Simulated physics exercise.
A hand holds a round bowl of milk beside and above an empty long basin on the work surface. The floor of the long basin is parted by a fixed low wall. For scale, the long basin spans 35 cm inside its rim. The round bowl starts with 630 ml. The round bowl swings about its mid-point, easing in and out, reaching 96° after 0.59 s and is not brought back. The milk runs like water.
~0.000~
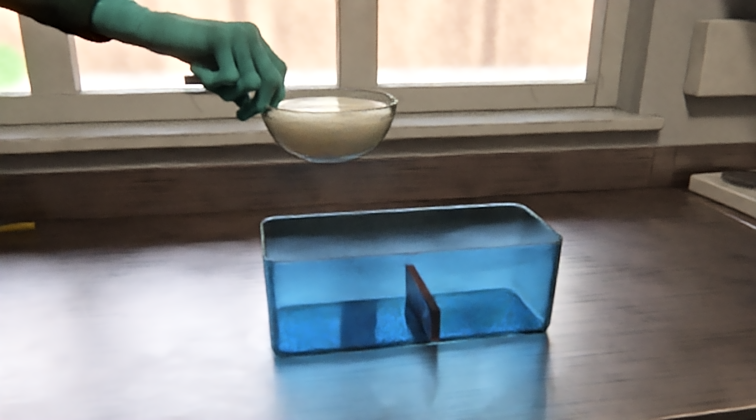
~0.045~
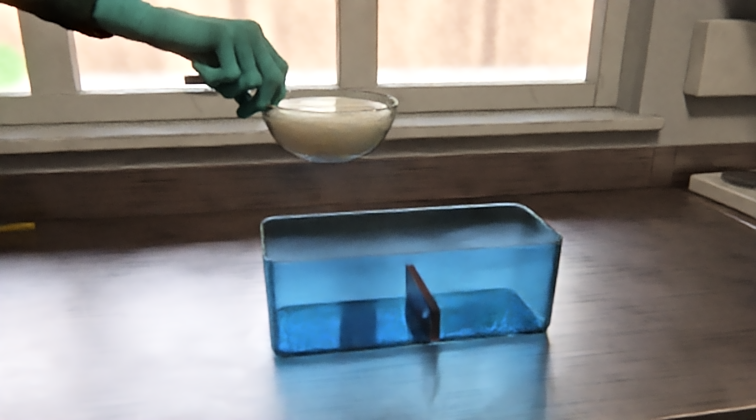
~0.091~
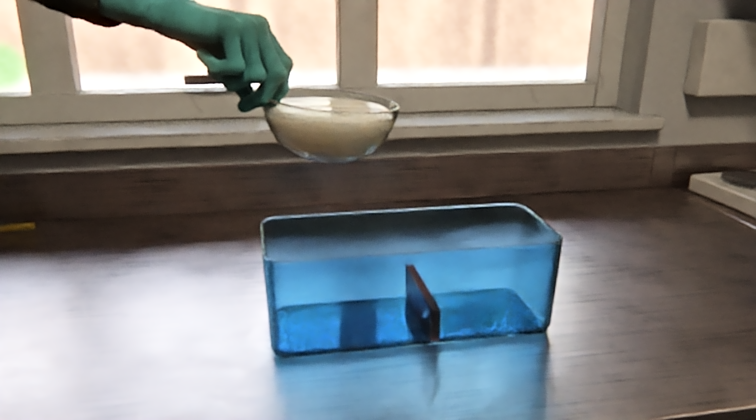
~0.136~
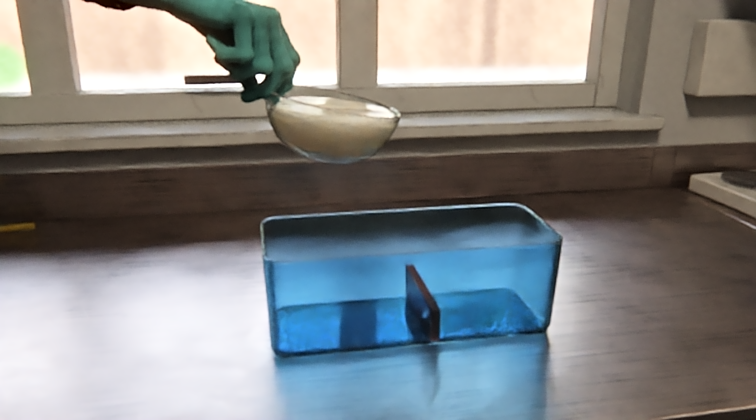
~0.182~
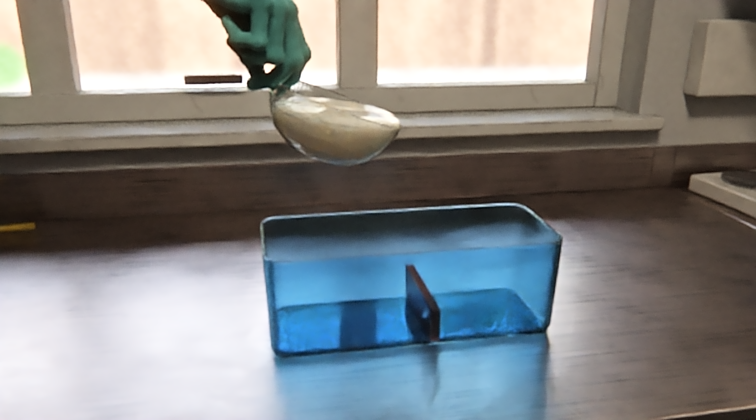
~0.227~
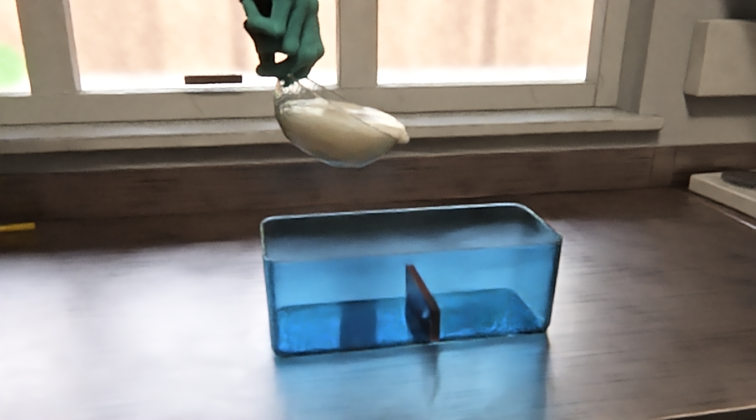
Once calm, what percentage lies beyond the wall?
About 62 per cent.
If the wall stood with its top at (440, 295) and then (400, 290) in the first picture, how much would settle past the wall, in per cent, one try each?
In turn about 40 and 80 per cent.
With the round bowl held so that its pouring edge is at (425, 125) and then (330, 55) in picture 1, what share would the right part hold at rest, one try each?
First 80, then 5 per cent.
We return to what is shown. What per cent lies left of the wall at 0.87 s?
Some 36 per cent.
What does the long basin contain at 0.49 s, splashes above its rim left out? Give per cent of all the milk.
Some 50 per cent.
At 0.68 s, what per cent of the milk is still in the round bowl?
About 0 per cent.
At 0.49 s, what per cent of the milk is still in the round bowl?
Some 12 per cent.
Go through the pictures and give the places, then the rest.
It leans 0°; its right rim is at (395, 100); the milk meets the walls at (264, 109) and (390, 106); the long basin's rim runs from (263, 240) to (542, 222); the wall's top is at (422, 287), in the first picture.
It leans 1°; its right rim is at (395, 101); the milk meets the walls at (264, 109) and (390, 107), in the second picture.
It leans 6°; its right rim is at (396, 106); the milk meets the walls at (265, 106) and (392, 109), in the third picture.
It leans 12°; its right rim is at (398, 114); the milk meets the walls at (269, 104) and (394, 111), in the fourth picture.
It leans 21°; its right rim is at (398, 125); the milk meets the walls at (273, 104) and (398, 117); 1 per cent is over the edge, in the fifth picture.
It leans 31°; its right rim is at (397, 137); the milk meets the walls at (278, 107) and (388, 125); 7 per cent is over the edge, in the sixth picture.
Then, 0.49 s in, the tilt is 89° and 11 per cent is still to pour, 6 is left of the wall and 45 right of it.
Then, 0.68 s in, the tilt is 96° and 0 per cent is still to pour, 28 is left of the wall and 66 right of it.
Then, 0.87 s in, the tilt is 96° and 0 per cent is still to pour, 36 is left of the wall and 63 right of it.
Then, 1.09 s in, the tilt is 96° and 0 per cent is still to pour, 36 is left of the wall and 62 right of it.
Finally, 36 per cent lies left of the wall, 62 right of it and 1 outside.
